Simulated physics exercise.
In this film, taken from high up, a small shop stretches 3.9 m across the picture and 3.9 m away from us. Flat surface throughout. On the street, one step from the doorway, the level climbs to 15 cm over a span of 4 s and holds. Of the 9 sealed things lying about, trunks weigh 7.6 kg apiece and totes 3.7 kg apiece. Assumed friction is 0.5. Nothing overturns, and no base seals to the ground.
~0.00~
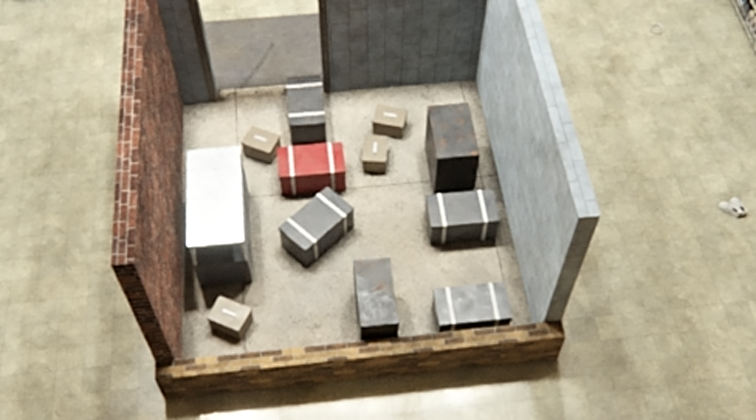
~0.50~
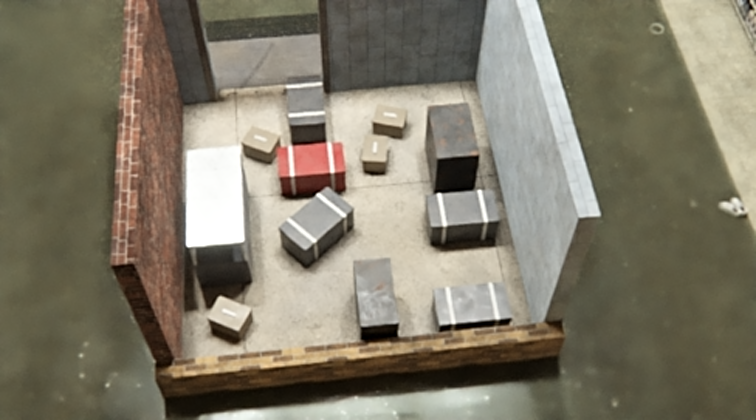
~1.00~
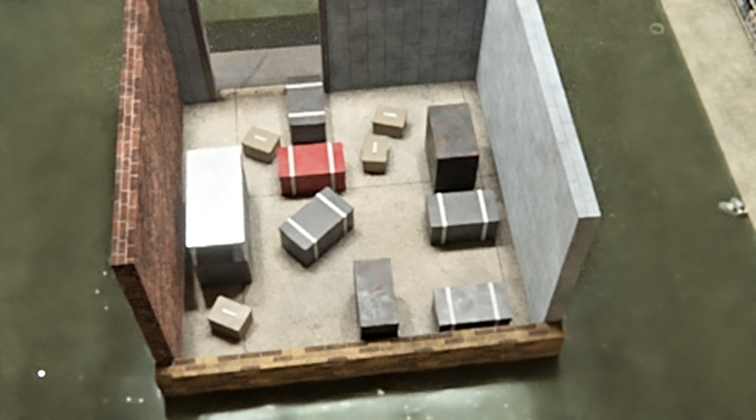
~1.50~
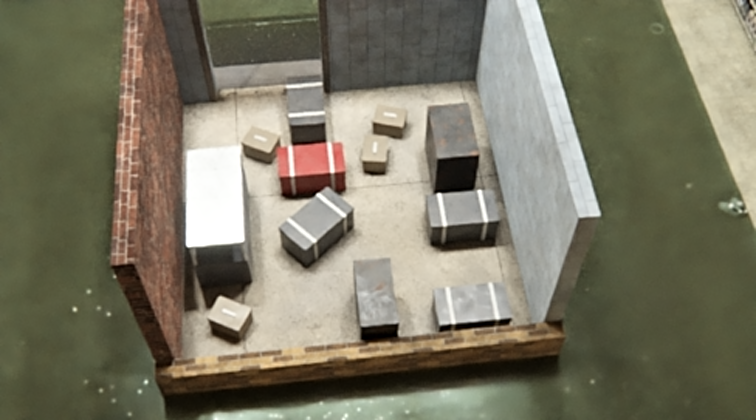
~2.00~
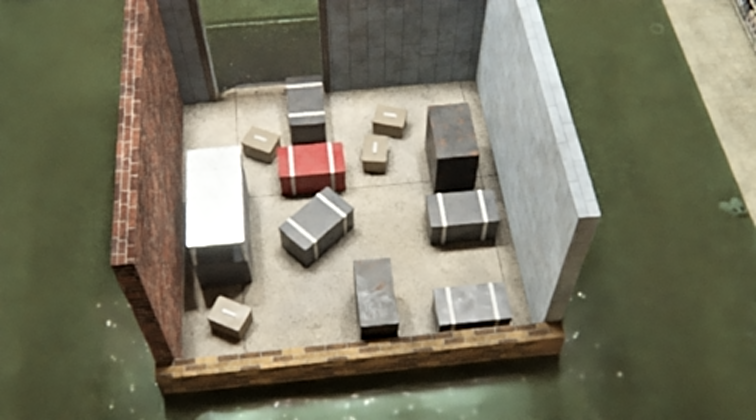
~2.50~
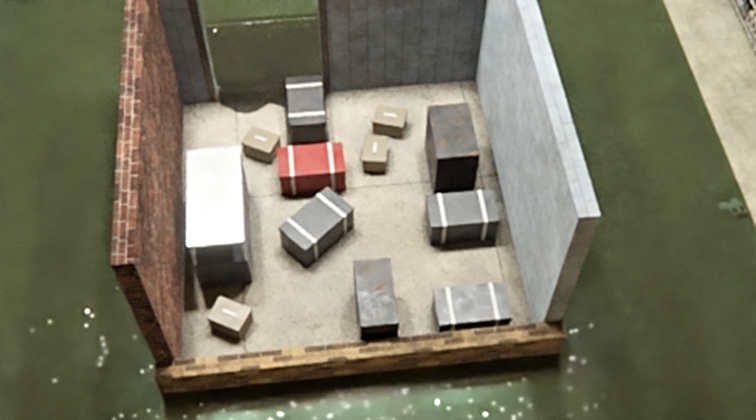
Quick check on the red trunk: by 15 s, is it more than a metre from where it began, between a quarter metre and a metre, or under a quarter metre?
Goes a long way.
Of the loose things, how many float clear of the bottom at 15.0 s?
I count 9.
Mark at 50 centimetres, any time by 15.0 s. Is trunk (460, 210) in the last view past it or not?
It is below that.
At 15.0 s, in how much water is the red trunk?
Around 12 cm.
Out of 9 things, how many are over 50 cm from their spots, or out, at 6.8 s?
I count 5 of them.
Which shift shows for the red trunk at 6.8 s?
Displacement near 120 cm.
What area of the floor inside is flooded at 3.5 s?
Wet area: Approx. 1.5 m2.
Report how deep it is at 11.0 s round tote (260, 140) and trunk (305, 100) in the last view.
10 and 6 cm.
After 3.5 s the red trunk is near (311, 159), 0.0 m from its start, aground; 0 afloat.
After 6.8 s the red trunk is near (372, 220), 1.2 m from its start, afloat; 3 afloat.
After 11.0 s the red trunk is near (478, 253), 2.3 m from its start, afloat; 8 afloat.
After 15.0 s the red trunk is near (486, 251), 2.4 m from its start, afloat; 9 afloat.
